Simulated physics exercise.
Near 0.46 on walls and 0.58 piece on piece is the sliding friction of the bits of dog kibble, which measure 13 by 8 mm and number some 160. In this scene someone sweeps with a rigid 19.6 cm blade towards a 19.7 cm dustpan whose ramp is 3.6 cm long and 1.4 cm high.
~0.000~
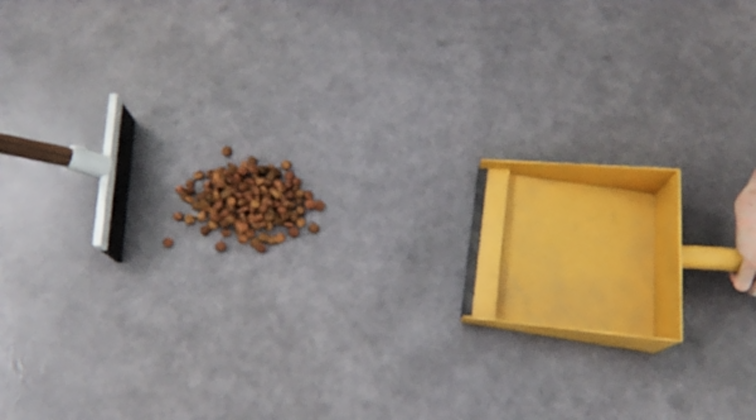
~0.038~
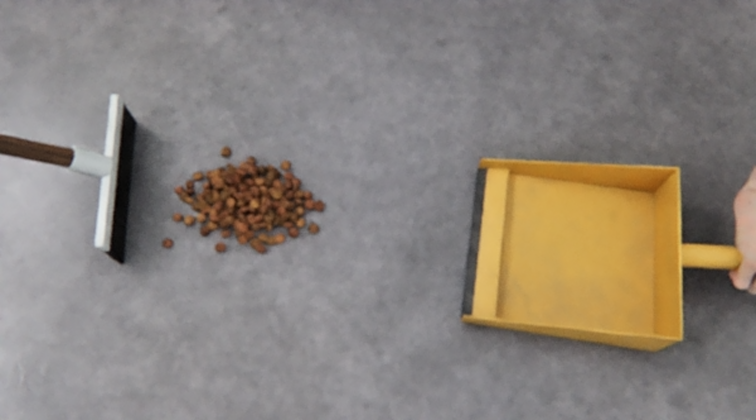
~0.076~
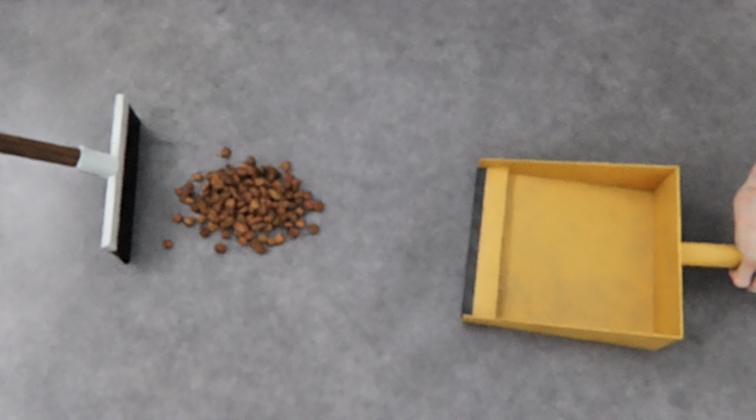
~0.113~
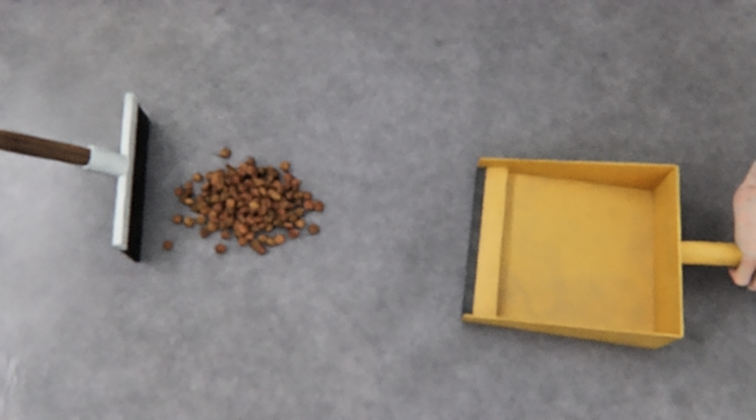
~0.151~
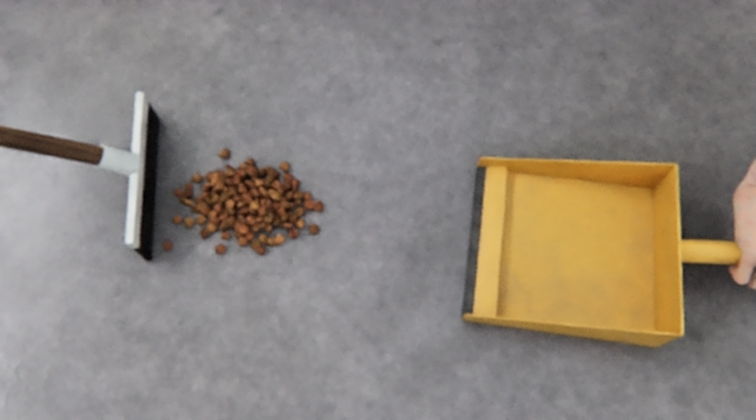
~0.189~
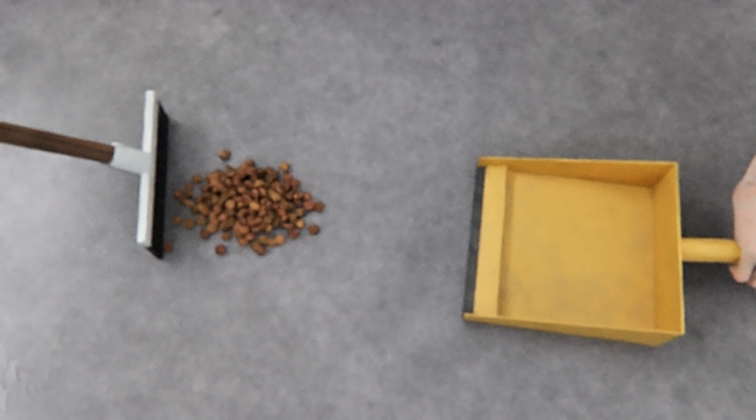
A hand at the right held a yellow dustpan still on a grey floor while a broom-like blade with a wooden handle slid slightly rightward, up to the edge of a small pile of brown pellets.
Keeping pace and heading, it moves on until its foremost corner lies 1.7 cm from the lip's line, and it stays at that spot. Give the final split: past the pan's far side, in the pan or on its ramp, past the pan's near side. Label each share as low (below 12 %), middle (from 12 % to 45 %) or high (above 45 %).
Past the pan's far side - high; in the pan or on its ramp - low; past the pan's near side - low.
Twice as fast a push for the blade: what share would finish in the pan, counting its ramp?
It would be around 5 percent.
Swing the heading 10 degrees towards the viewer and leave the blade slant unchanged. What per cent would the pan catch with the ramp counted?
Estimate: 20 % in pan or on ramp.
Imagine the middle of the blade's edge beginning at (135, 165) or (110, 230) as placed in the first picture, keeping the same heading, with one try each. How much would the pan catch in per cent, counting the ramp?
Estimates: 5 percent and 10 percent.
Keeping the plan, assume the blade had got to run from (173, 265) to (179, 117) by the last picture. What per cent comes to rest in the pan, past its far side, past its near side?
Per cent by place - pan 15, far side 10, near side 0.
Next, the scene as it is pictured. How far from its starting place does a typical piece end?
It works out to some 30 cm.
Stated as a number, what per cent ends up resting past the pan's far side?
Share at rest: Approx. 50 per cent.
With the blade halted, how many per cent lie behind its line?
Close to 35 percent.
After 0.69 s, middle of the blade 22 cm from the lip; 0 % over the lip, far side 10 %, near side 0 %.
Then, at 1.02 s, middle of the blade 11 cm from the lip; 0 % over the lip, far side 35 %, near side 0 %.
After 1.45 s, middle of the blade 4 cm from the lip; 5 % over the lip, far side 50 %, near side 0 %.
By 1.8 s all is still; far side 50 %, pan 5 %, near side 0 %, in front of the lip or behind the blade 45 %.
